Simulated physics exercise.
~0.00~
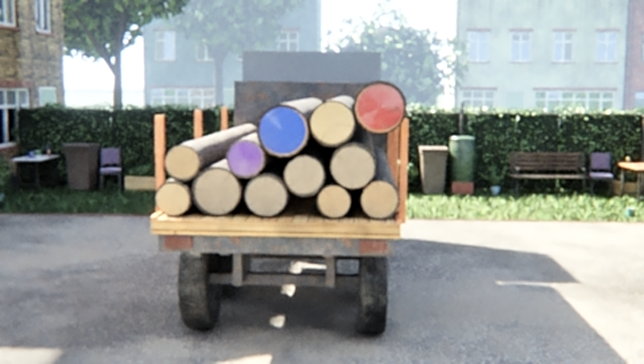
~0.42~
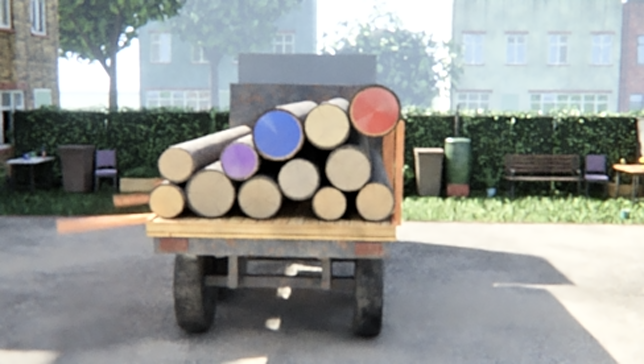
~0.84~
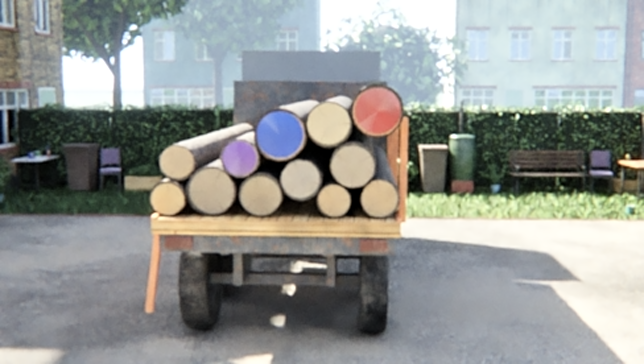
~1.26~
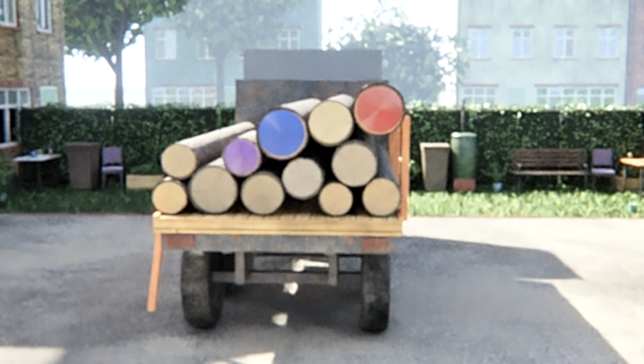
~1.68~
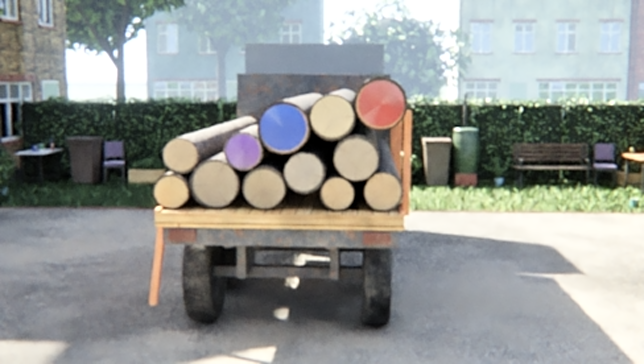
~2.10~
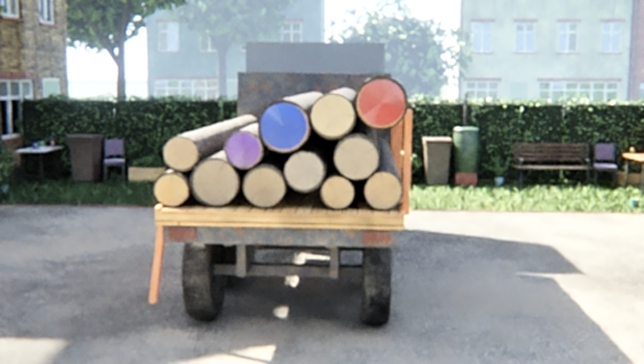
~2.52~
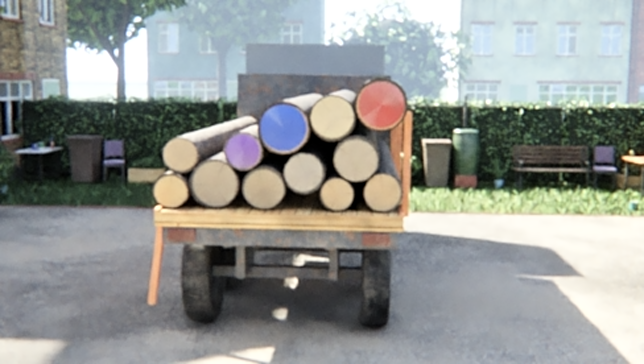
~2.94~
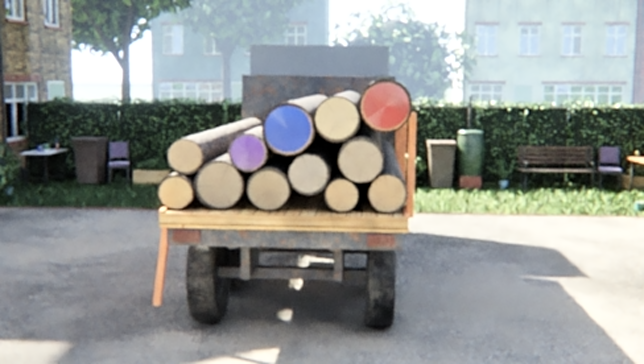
In a yard before a hedge, left-hand posts on a parked flatbed lorry swinging down, the stacked logs barely shifting and staying aboard.
